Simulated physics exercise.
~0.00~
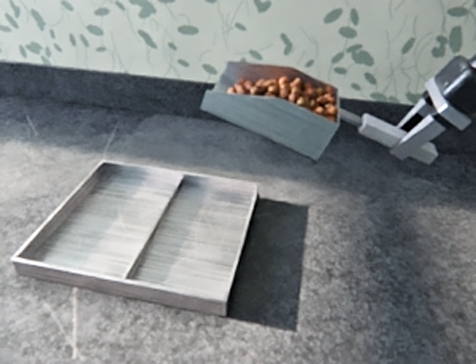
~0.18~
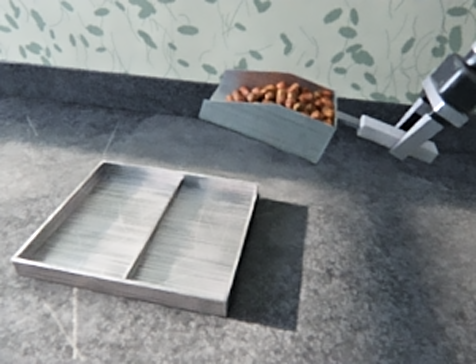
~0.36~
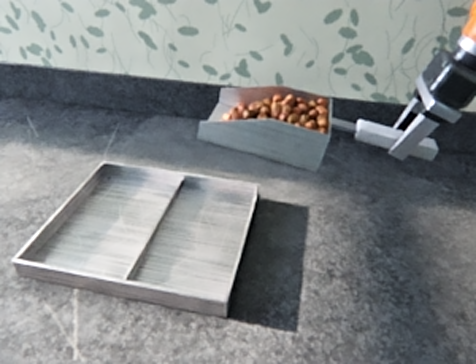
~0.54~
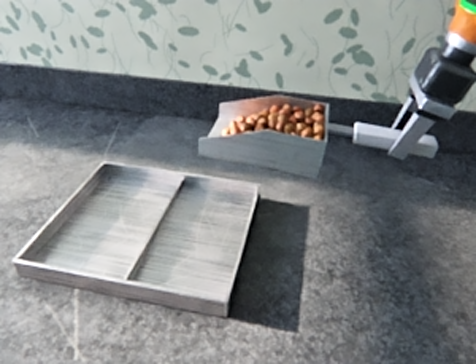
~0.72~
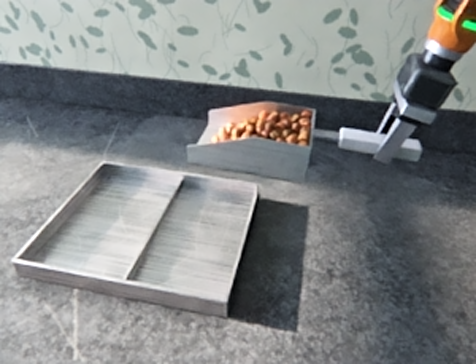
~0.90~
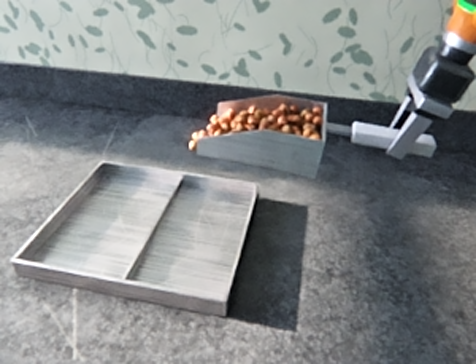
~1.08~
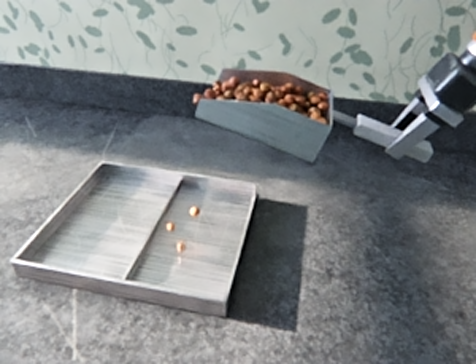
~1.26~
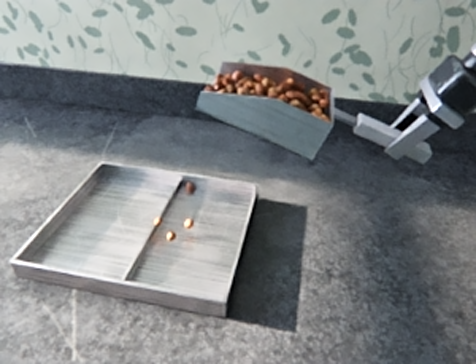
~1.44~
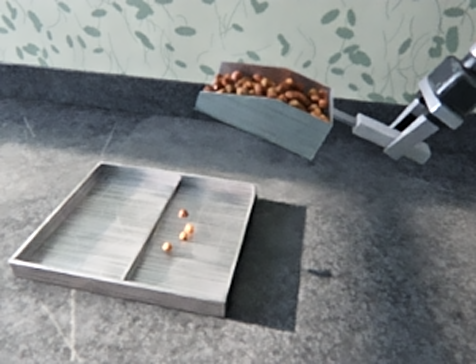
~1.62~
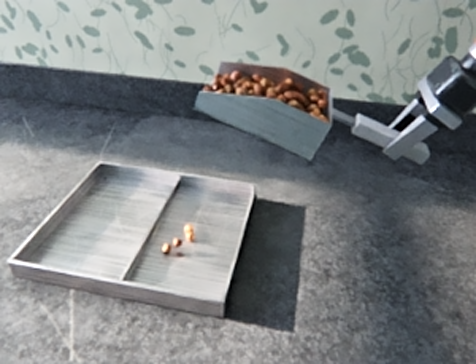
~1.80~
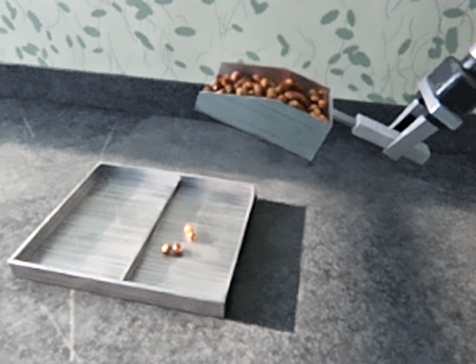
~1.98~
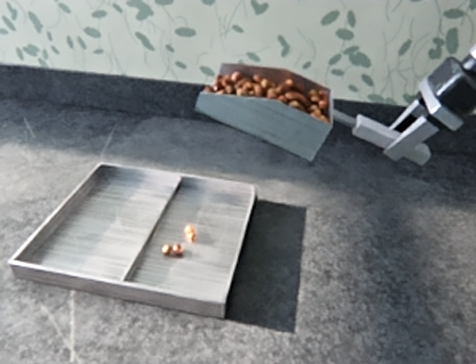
In this clip, a robot arm lowers and levels a metal scoop heaped with hazelnuts beside a divided tray, then raises and tilts it back as a few nuts spill into the tray's right-hand section, where they settle while most remain in the scoop.
